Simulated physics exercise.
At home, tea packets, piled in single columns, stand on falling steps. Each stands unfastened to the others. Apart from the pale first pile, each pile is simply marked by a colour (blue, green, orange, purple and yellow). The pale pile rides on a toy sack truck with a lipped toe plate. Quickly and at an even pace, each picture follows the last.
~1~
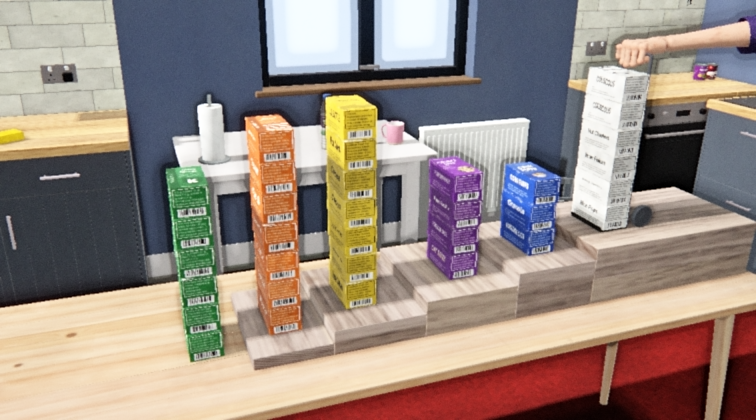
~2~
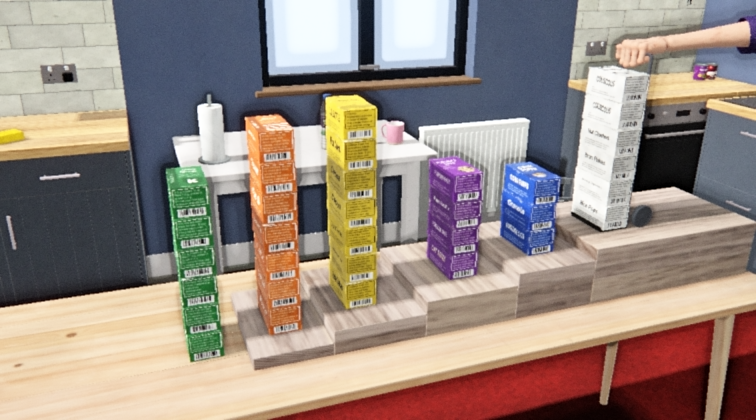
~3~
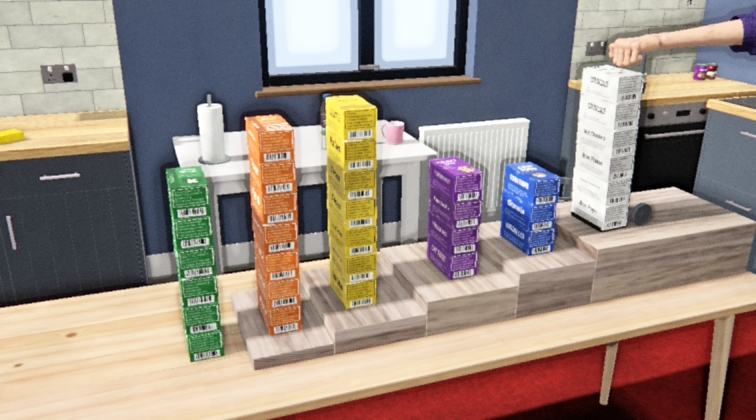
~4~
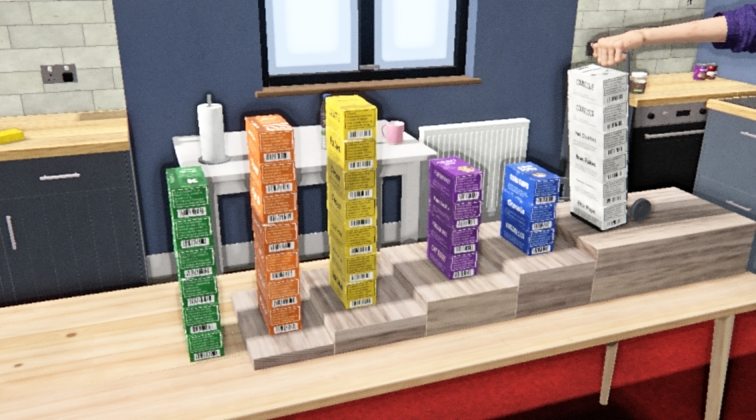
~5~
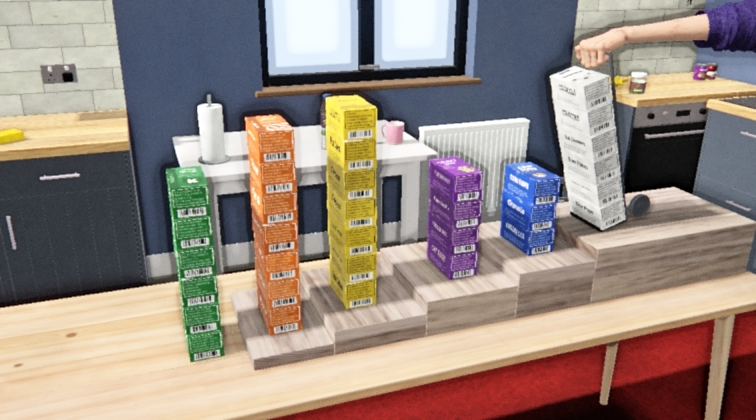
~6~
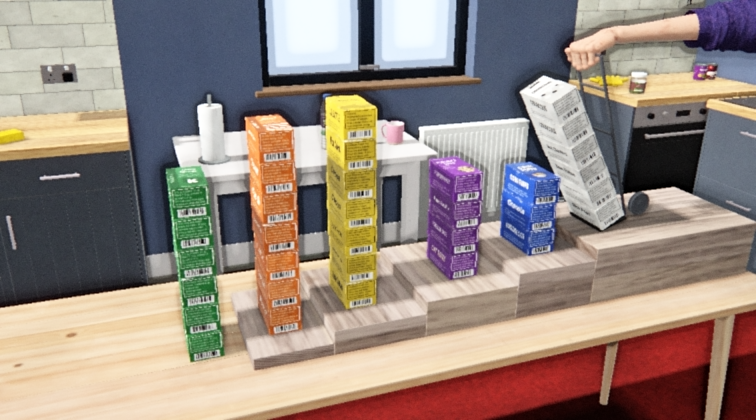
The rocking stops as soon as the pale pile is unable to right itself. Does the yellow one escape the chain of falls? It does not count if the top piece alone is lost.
Yes, it stays up.
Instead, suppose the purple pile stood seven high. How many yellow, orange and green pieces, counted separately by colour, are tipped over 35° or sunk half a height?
I'd count yellow 7, orange 7 and green 4.
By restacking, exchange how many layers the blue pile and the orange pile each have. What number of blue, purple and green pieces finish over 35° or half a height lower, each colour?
Blue 6, purple 4, green 5.
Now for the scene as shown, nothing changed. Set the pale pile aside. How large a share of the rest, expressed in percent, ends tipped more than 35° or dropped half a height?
Estimate: Close to 20 % of the pieces.
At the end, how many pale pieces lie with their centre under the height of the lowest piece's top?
The pale count is 2.
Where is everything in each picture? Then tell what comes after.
In the first picture (places mark the middle of the side facing us), truck frame level; top yellow packet (361, 125); top blue packet (518, 185); the rest undisturbed.
The second picture shows truck frame level; top yellow packet (361, 125).
The third picture shows truck frame rocked barely; top yellow packet (361, 125).
The fourth picture shows truck frame rocked a little, top of the pale pile leaning a little; top yellow packet (361, 125); the rest undisturbed.
The fifth picture shows truck frame (614, 90) rocked clearly, top of the pale pile leaning clearly; top yellow packet (361, 125); the rest undisturbed.
The sixth picture shows truck frame (606, 91) rocked clearly, top of the pale pile leaning well over; top yellow packet (361, 125); top orange packet (277, 147); the rest undisturbed.
Soon after the last picture, 6 of the pale pile down; none of the 7 yellow packets down (0 of 27 in all colours); top yellow packet unmoved.
A little later, 6 of the pale pile down; none of the 7 yellow packets down (0 of 27 in all colours); top yellow packet unmoved; top purple packet leaning clearly.
Later still, 6 of the pale pile down; none of the 7 yellow packets down (1 of 27 in all colours); top yellow packet unmoved; top purple packet on its side.
After that, 6 of the pale pile down; none of the 7 yellow packets down (3 of 27 in all colours); top yellow packet unmoved; top purple packet on its side.
At rest, 6 of the pale pile down; none of the 7 yellow packets down (5 of 27 in all colours); top yellow packet shifted a little; top purple packet on its side. As the last picture would show them, middles, top yellow packet near (344, 117), top purple packet near (397, 275).
